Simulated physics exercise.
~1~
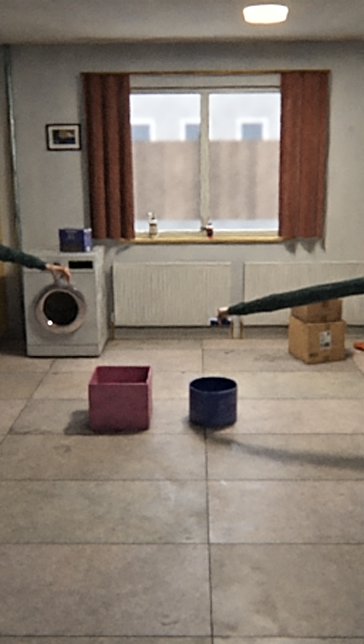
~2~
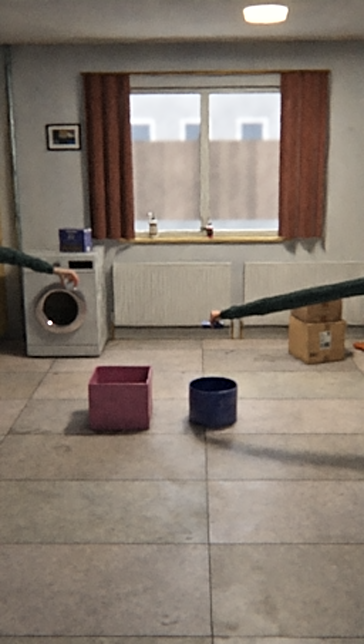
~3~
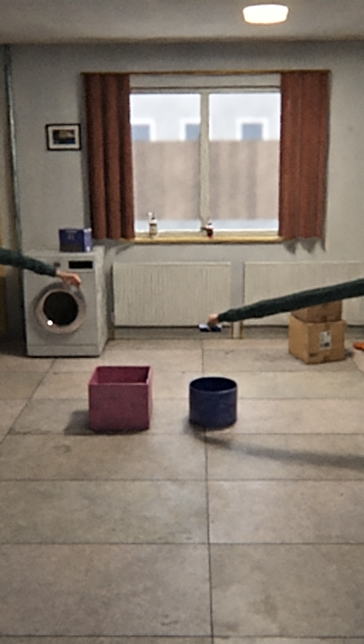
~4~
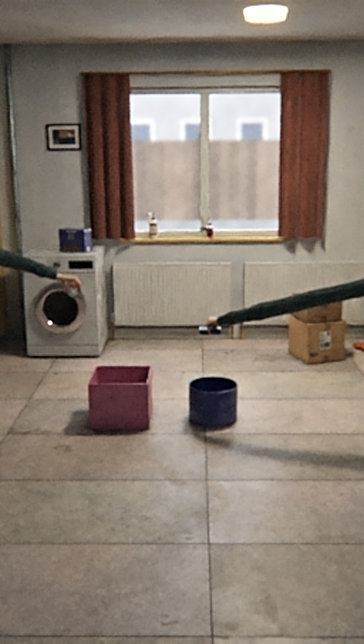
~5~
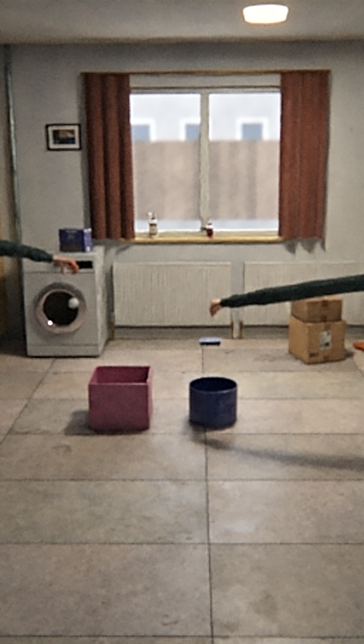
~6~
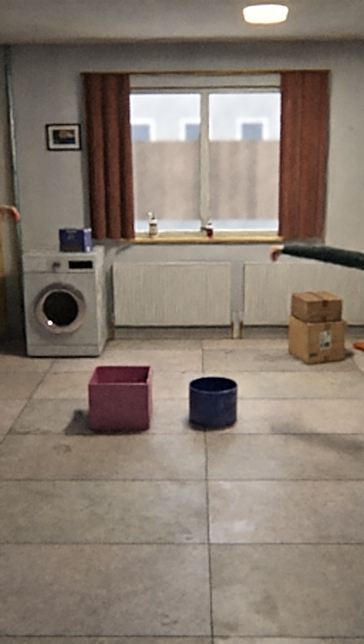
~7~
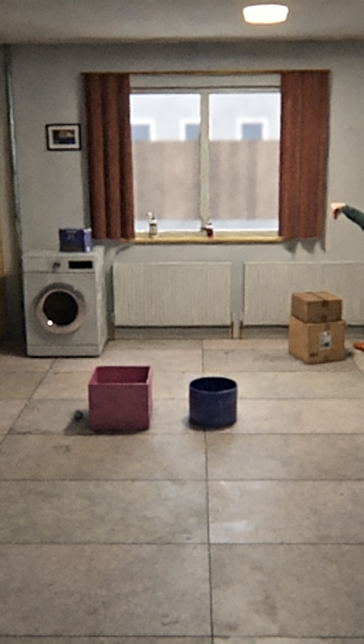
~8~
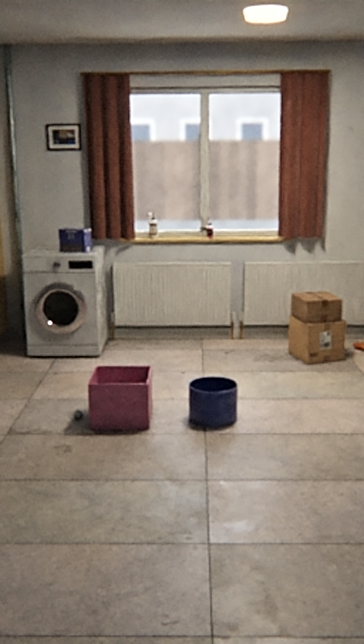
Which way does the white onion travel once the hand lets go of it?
It moves down, dropping past the front of the washing machine to the floor beside the pink crate.
